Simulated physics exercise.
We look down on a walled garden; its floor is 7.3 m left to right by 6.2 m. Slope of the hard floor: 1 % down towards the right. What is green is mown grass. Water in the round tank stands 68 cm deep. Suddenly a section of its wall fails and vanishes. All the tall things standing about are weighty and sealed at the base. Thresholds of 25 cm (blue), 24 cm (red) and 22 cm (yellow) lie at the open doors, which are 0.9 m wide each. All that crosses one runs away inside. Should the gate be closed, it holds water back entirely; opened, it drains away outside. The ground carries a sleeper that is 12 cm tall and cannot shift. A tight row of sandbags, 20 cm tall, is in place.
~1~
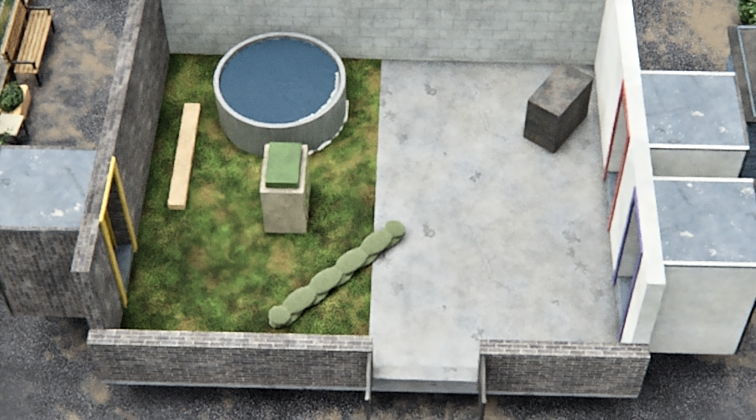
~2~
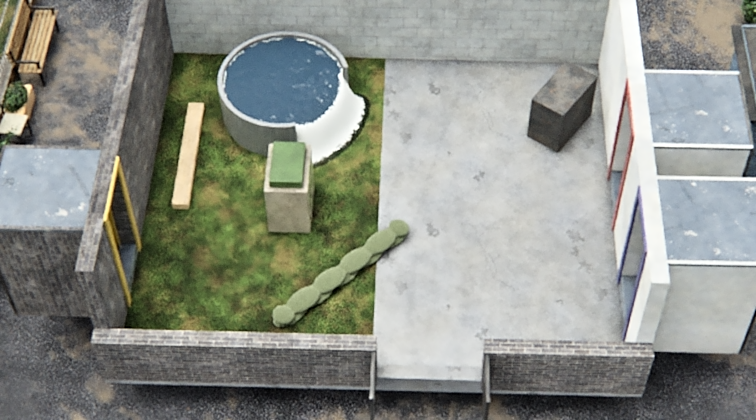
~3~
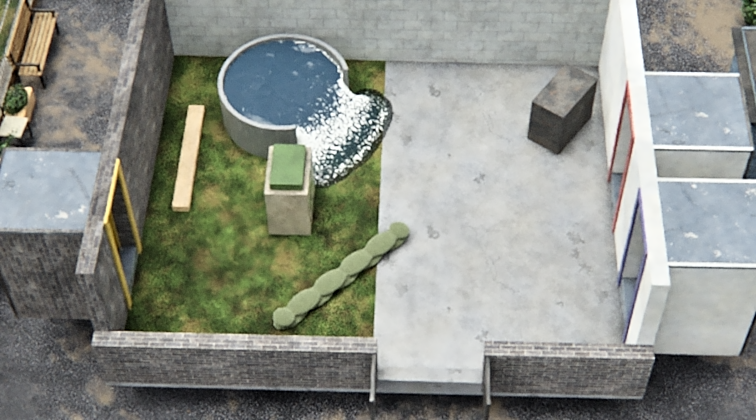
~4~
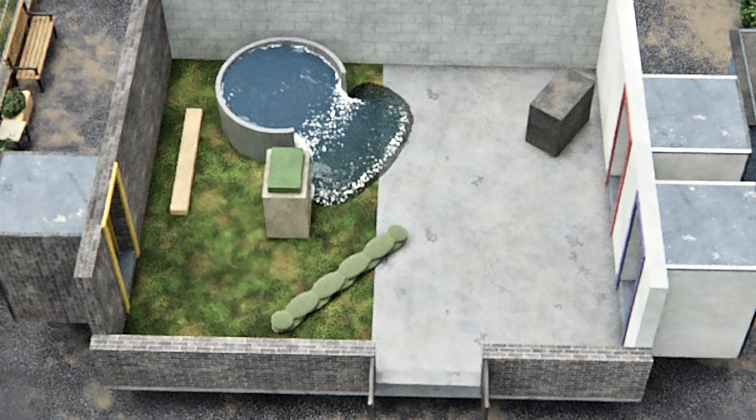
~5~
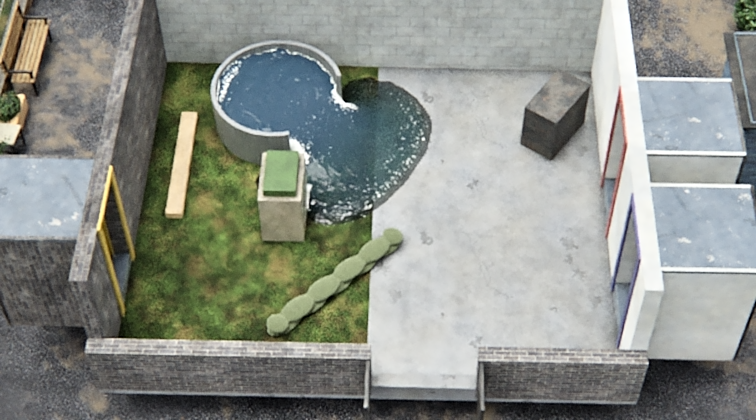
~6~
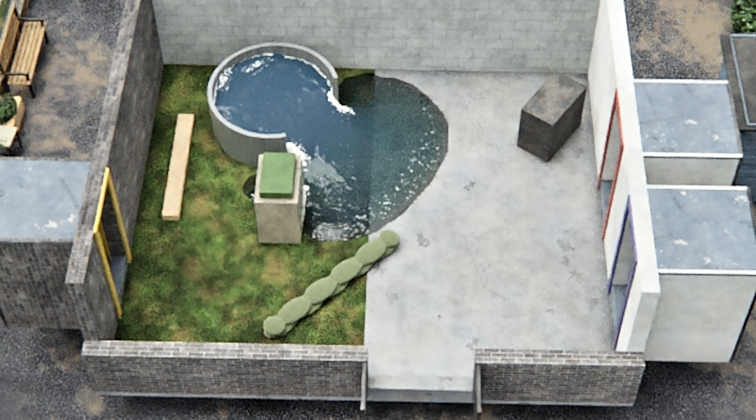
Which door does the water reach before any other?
The red door.
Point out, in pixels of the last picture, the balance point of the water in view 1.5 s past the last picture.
The water is centred near (378, 163).
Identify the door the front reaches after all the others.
Final door reached: Yellow.
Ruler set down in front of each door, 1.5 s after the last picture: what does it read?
In cm: Blue 0, red 27, yellow 0.
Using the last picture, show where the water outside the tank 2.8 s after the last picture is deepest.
About (609, 379).
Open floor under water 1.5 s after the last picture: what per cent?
50 %.
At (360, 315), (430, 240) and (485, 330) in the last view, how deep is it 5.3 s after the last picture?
Approximately 4, 3 and 6 centimetres, going through them in turn.
A moment later water covers 35 % of the floor and is deepest (26 cm) near (337, 139); blue door not reached, red door not reached, yellow door not reached.
Soon after water covers 50 % of the floor and is deepest (20 cm) near (377, 235); blue door not reached, red door reached 1.2 s after the last picture, yellow door not reached.
Next water covers 60 % of the floor and is deepest (28 cm) near (609, 379); blue door reached 1.6 s after the last picture, red door reached 1.2 s after the last picture, yellow door not reached.
Later on water covers 80 % of the floor and is deepest (15 cm) near (599, 278); blue door reached 1.6 s after the last picture, red door reached 1.2 s after the last picture, yellow door not reached.
At the end water covers 90 % of the floor and is deepest (10 cm) near (609, 379); blue door reached 1.6 s after the last picture, red door reached 1.2 s after the last picture, yellow door reached 5.6 s after the last picture.
